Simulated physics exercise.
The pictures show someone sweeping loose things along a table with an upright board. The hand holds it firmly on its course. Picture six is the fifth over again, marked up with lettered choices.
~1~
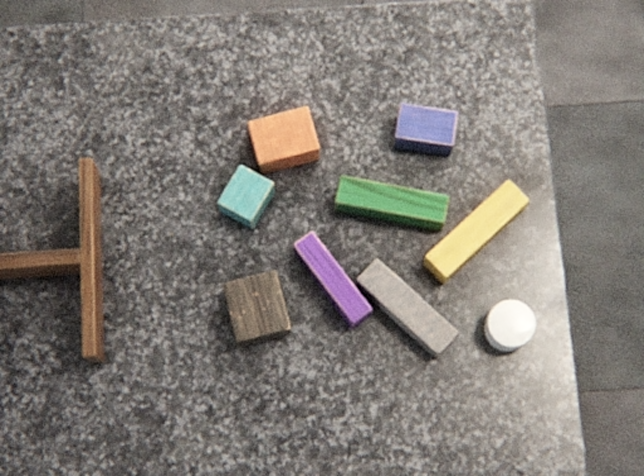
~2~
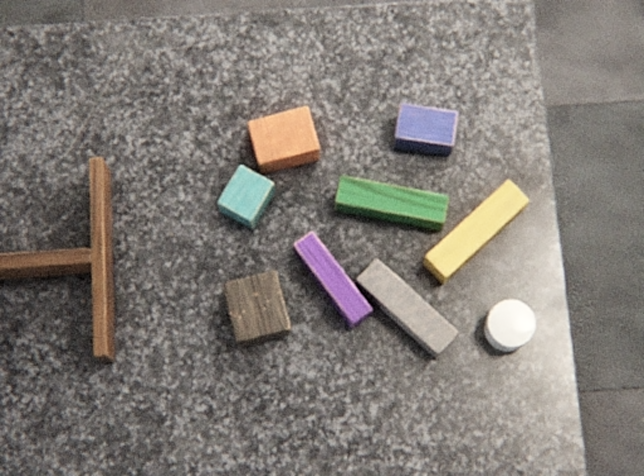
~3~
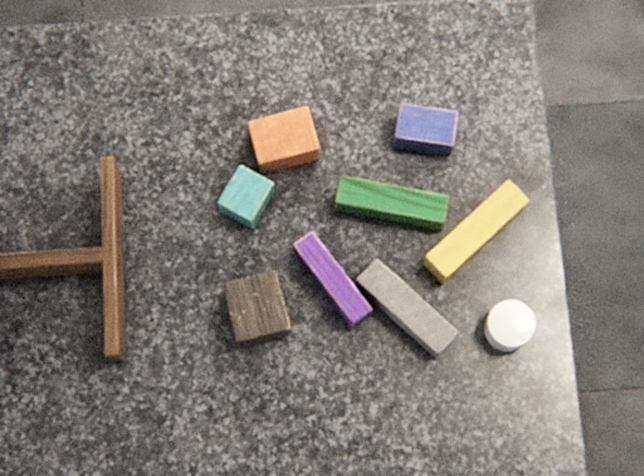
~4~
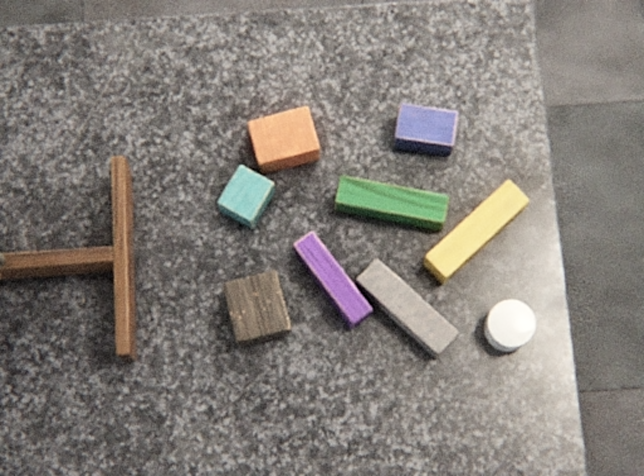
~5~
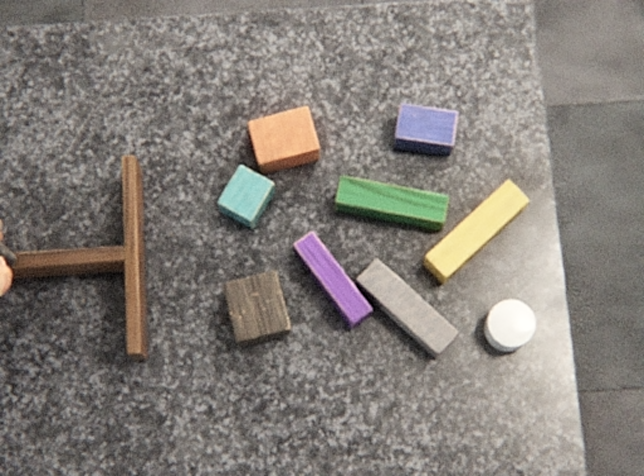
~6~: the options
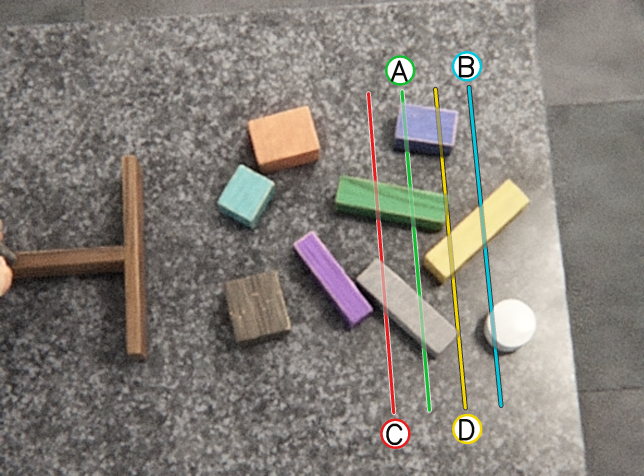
A speckled grey tabletop is seen from above, with darker grey floor beyond its right edge. An orange block, a turquoise block, a blue block, a green stick, a yellow stick, a purple stick, a grey bar, a dark brownish block and a white round piece lie around the centre and right. From the left, a T-shaped wooden board slides slowly rightward, touching nothing, and fingertips gripping its handle appear at the left edge, while the pieces and camera stay still.
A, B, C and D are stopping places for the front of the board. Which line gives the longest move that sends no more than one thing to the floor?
Up to line A.
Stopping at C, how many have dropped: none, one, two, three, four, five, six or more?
In all, none.
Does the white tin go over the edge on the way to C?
No.
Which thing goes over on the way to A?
The yellow bar goes over.
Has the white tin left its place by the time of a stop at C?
Yes.
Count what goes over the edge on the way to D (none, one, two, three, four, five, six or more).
Two.
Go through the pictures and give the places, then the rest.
Turquoise block (246, 197); grey bar (407, 309); black block (257, 309), in the first frame.
Board (98, 255); orange block (285, 141), in the second frame.
Board (108, 254); green stick (391, 203), in the third frame.
Board (120, 253); purple stick (332, 280), in the fourth frame.
Board (131, 253); turquoise block (246, 197); grey bar (407, 309); black block (257, 309), in the fifth frame.
On the marked copy, A at (415, 246); B at (485, 241); C at (381, 248); D at (450, 243).
Taking A. A third of the way, board (233, 246); black block (273, 310); turquoise block (263, 194).
Two thirds of the way, board (335, 239); yellow bar (498, 228); green stick (434, 196).
When it is over, board (412, 234); yellow bar over the edge; white tin (560, 323); one fallen.
As for the rest, B drops four; C is within the limit but short; D drops two.
